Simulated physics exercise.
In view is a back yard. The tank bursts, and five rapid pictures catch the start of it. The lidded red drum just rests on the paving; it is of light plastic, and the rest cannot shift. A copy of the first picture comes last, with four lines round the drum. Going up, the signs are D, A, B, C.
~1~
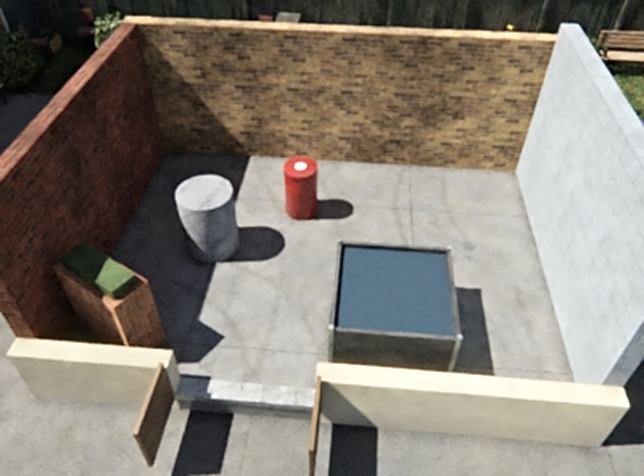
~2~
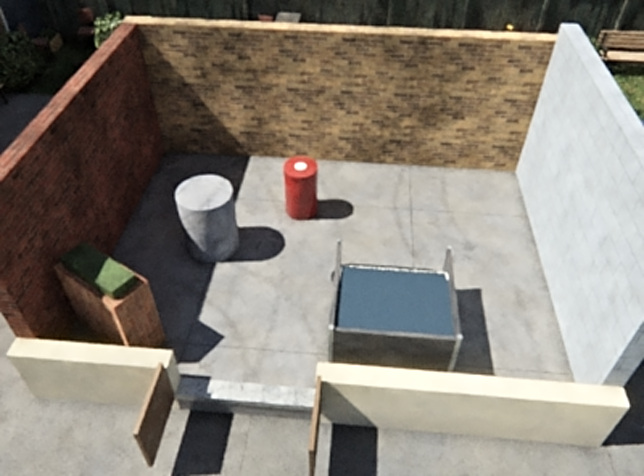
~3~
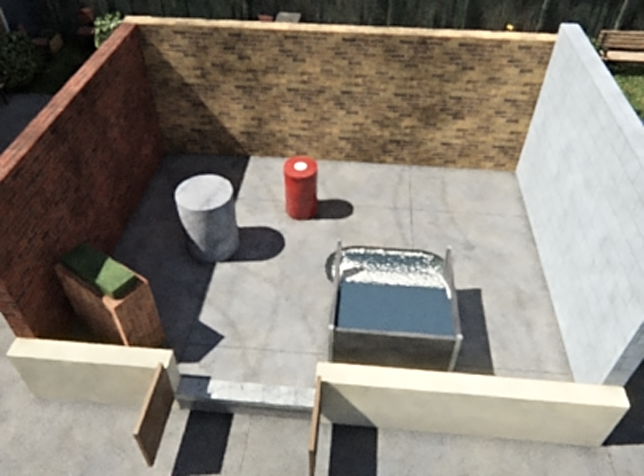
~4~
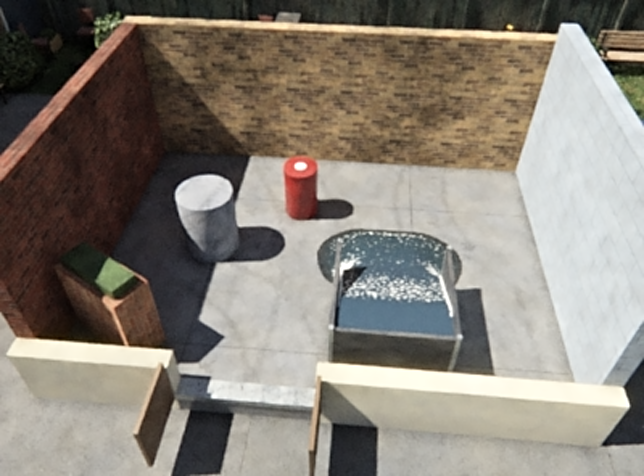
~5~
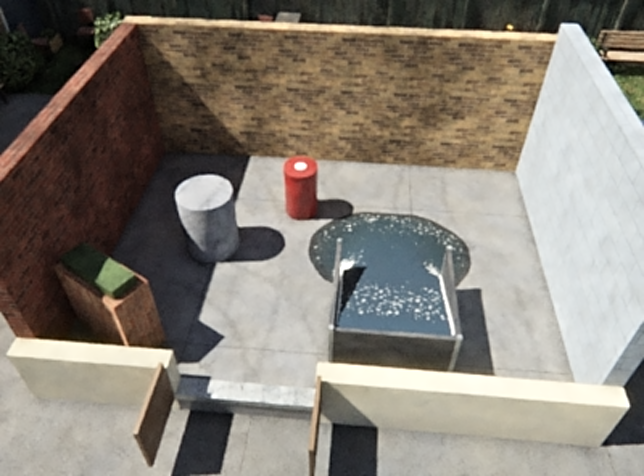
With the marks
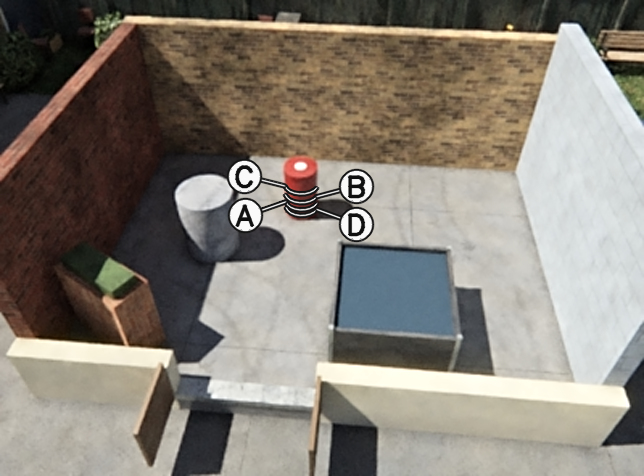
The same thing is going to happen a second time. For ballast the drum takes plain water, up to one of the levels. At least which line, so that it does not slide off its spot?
A.
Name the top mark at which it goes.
D.
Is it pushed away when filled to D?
Yes.
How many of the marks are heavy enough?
Three of the four.
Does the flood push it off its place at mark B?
No, not at all.
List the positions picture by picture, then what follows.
Lid of the red drum at (301, 167); tank full, its middle at (394, 290); open gate at (245, 359), in the first frame.
Water covers 2 % of the ground, mostly out of sight from here, in the second frame.
Water covers 4 % of the ground, mostly out of sight from here, in the third frame.
In the fourth frame, 8 % of the ground under water, its edge towards the drum at (331, 241).
Lid of the red drum at (301, 167); 11 % of the ground under water, its edge towards the drum at (332, 225), in the fifth frame.
In white, A at (299, 209); B at (299, 202); C at (299, 193); D at (300, 215); from the bottom up D, A, B, C.
With A, it does not move.
With B, it does not move.
With C, it does not move.
With D, it is pushed about its own width away.
